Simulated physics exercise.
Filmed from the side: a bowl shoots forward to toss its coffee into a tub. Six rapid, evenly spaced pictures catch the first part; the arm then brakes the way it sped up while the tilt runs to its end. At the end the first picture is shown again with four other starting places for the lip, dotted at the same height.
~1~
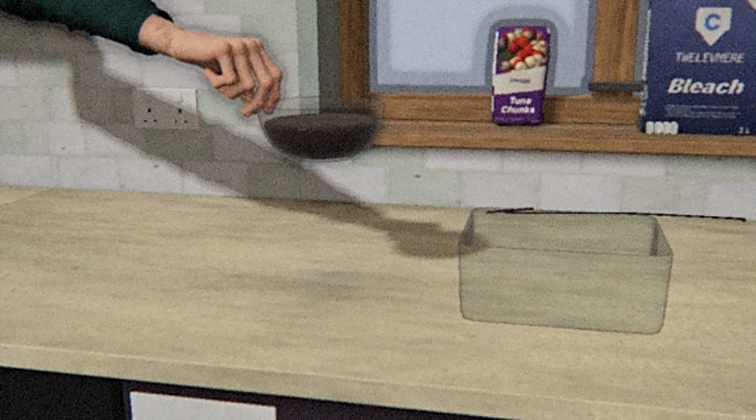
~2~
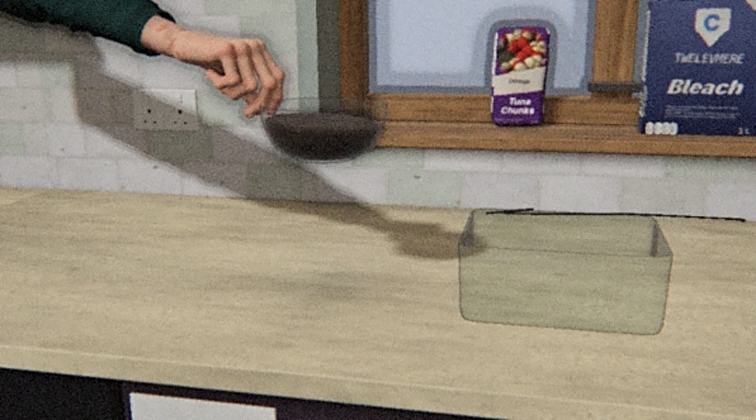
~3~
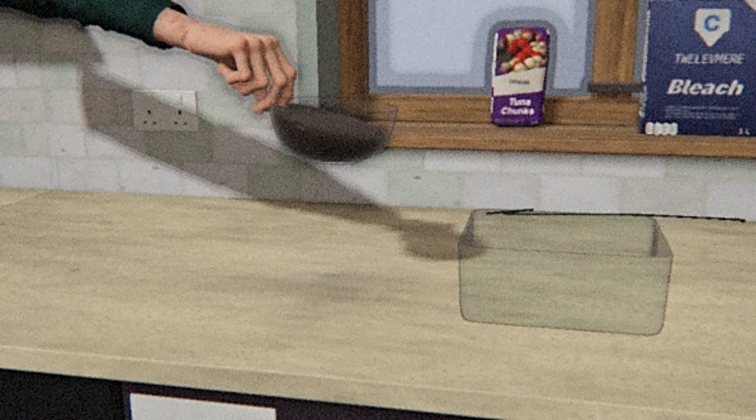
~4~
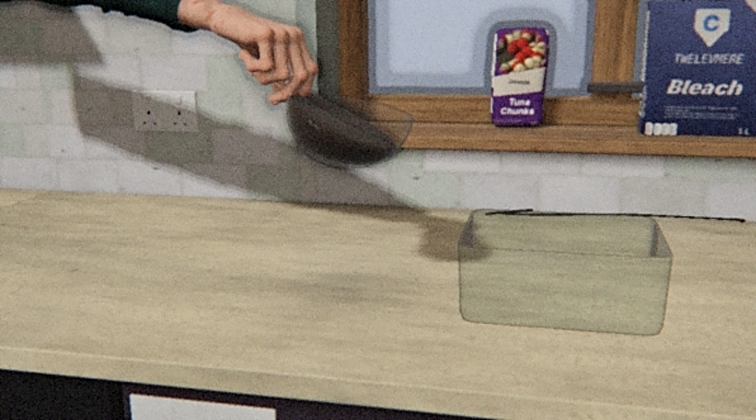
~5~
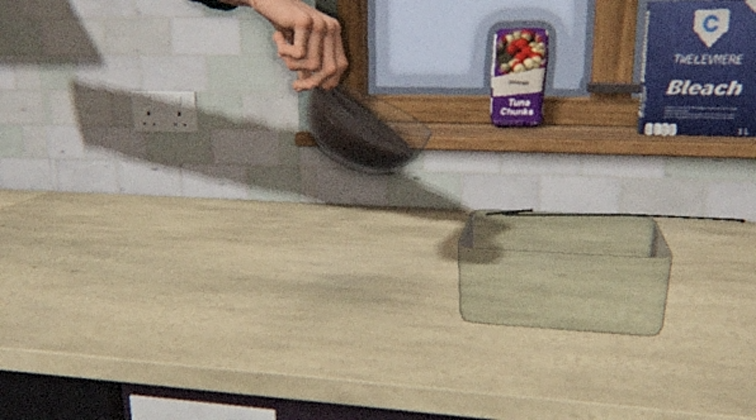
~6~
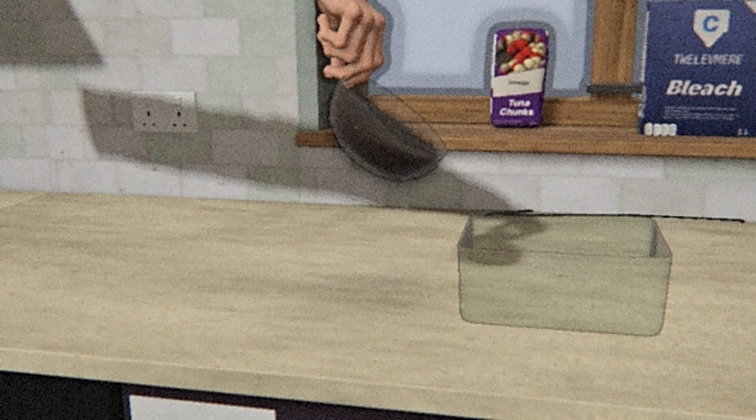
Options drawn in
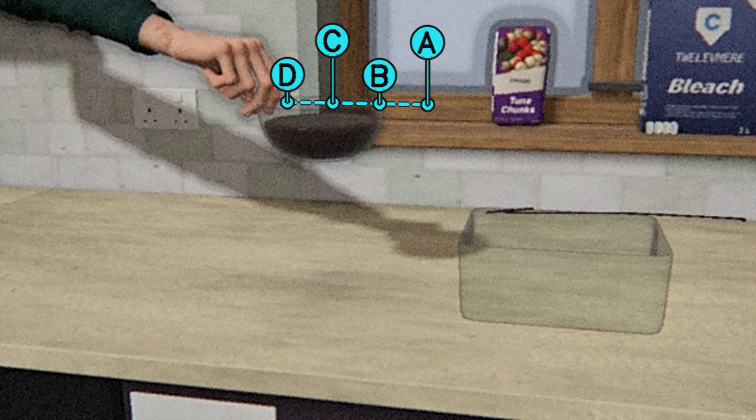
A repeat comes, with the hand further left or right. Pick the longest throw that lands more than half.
The limit is C.
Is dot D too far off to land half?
Yes, it does.
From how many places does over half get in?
Three of the four.
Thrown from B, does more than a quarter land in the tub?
Yes.
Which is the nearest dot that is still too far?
The answer is D.
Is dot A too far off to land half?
No, not at all.
On the marked copy, A at (427, 104); B at (379, 103); C at (332, 102); D at (287, 102).
With A, about 89 % lands in the tub, 7 % falls short and 4 % goes beside or beyond.
With B, about 74 % lands in the tub, 5 % falls short and 21 % goes beside or beyond.
With C, about 66 % lands in the tub, 23 % falls short and 11 % goes beside or beyond.
With D, about 15 % lands in the tub, 79 % falls short and 6 % goes beside or beyond.
